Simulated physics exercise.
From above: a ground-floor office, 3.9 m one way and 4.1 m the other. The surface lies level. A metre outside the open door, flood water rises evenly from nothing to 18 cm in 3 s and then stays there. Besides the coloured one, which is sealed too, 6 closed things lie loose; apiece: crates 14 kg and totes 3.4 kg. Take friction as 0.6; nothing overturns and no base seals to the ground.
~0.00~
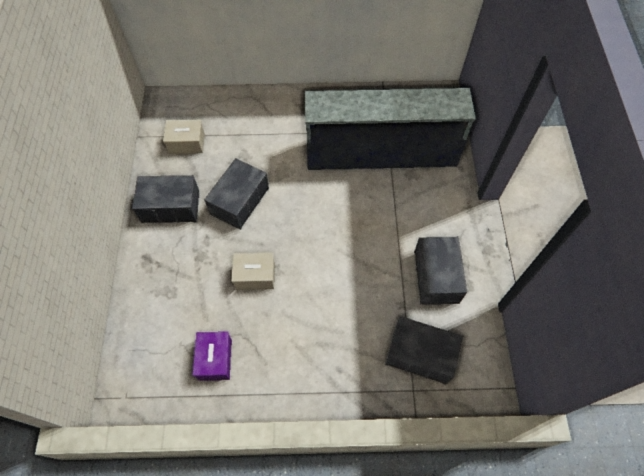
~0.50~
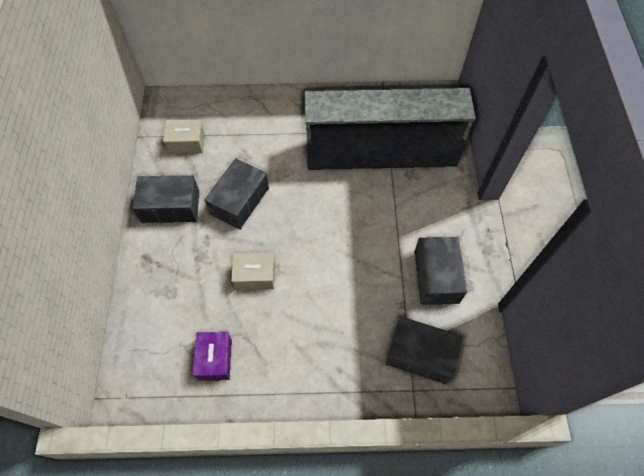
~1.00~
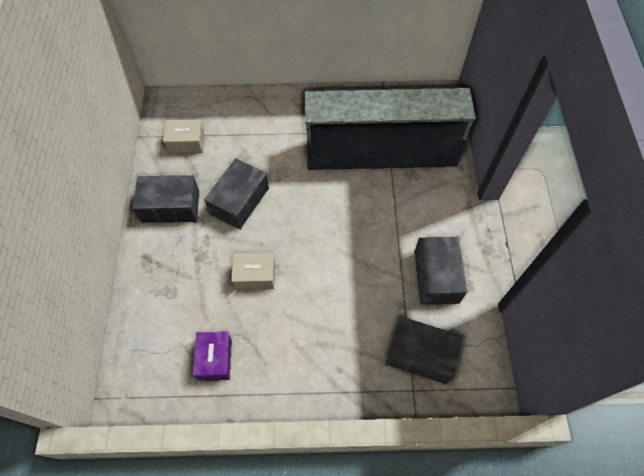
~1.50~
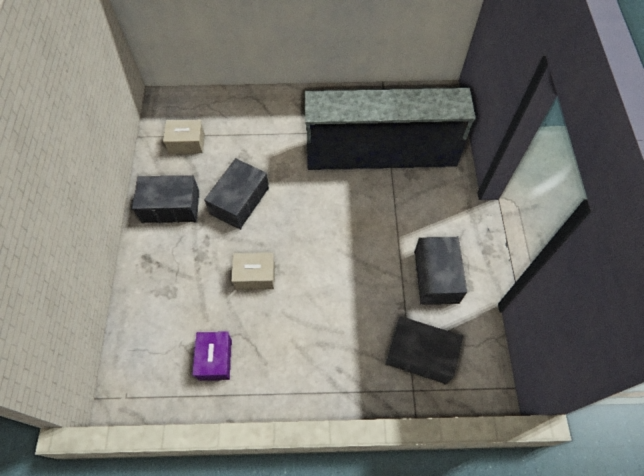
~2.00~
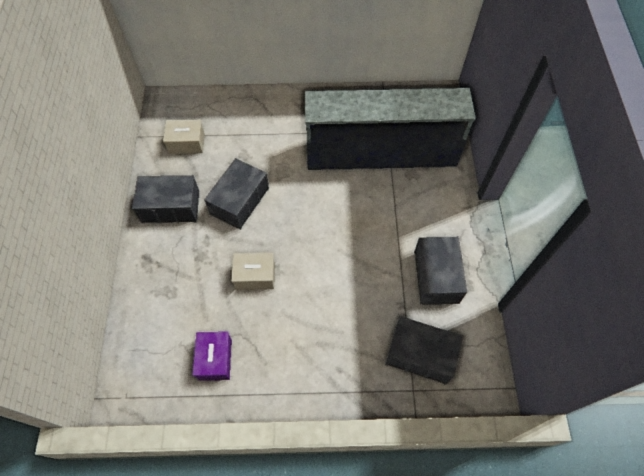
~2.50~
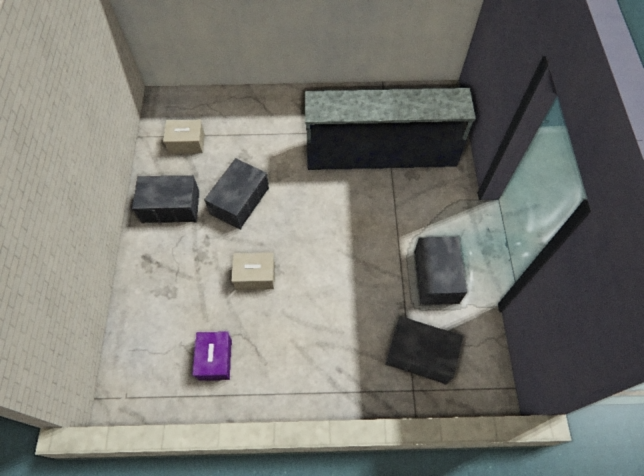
In this clip, a walled room seen from above holds a counter, a purple box and several dark and tan boxes, all staying still, while water spreads outside and then through the doorway at right, reaching a dark box.
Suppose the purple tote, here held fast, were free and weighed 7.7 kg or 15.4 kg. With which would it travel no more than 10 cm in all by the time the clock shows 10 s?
For it, only the larger load is enough.
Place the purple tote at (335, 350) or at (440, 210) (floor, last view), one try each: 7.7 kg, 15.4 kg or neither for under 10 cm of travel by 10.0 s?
In that order: Only the larger holds; neither holds.
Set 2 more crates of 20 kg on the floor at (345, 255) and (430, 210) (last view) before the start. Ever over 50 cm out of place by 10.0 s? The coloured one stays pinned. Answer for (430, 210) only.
Answer: Over.
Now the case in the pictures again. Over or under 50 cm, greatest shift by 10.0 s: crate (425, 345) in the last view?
Answer: Less.
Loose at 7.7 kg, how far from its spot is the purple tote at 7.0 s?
About 0 cm.
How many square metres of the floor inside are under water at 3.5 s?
Roughly 3.0 m2.
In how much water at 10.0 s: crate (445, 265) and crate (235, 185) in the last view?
Roughly 9 and 10 cm.
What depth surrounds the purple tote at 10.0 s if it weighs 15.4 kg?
About 10 cm.
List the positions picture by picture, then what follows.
The purple tote at (211, 353) rests on the ground; 0.0 m2 under water; 0 of 7 have shifted, in the first frame.
The purple tote at (211, 353) rests on the ground; 0.0 m2 under water; 0 of 7 have shifted, in the second frame.
The purple tote at (211, 353) rests on the ground; 0.0 m2 under water; 0 of 7 have shifted, in the third frame.
The purple tote at (211, 353) rests on the ground; 0.0 m2 under water; 0 of 7 have shifted, in the fourth frame.
The purple tote at (211, 353) rests on the ground; 0.1 m2 under water; 0 of 7 have shifted, in the fifth frame.
The purple tote at (211, 353) rests on the ground; 0.6 m2 under water; 0 of 7 have shifted, in the sixth frame.
After 3.5 s the purple tote would be 0 cm from its start with 7.7 kg and 0 cm from its start with 15.4 kg; 0 cm of water round it then.
After 4.5 s the purple tote would be 0 cm from its start with 7.7 kg and 0 cm from its start with 15.4 kg; 0 cm of water round it then.
After 7.0 s the purple tote would be 2 cm from its start with 7.7 kg and 1 cm from its start with 15.4 kg; 1 cm of water round it then.
After 10.0 s the purple tote would be 19 cm from its start with 7.7 kg and 1 cm from its start with 15.4 kg; 10 cm of water round it then.
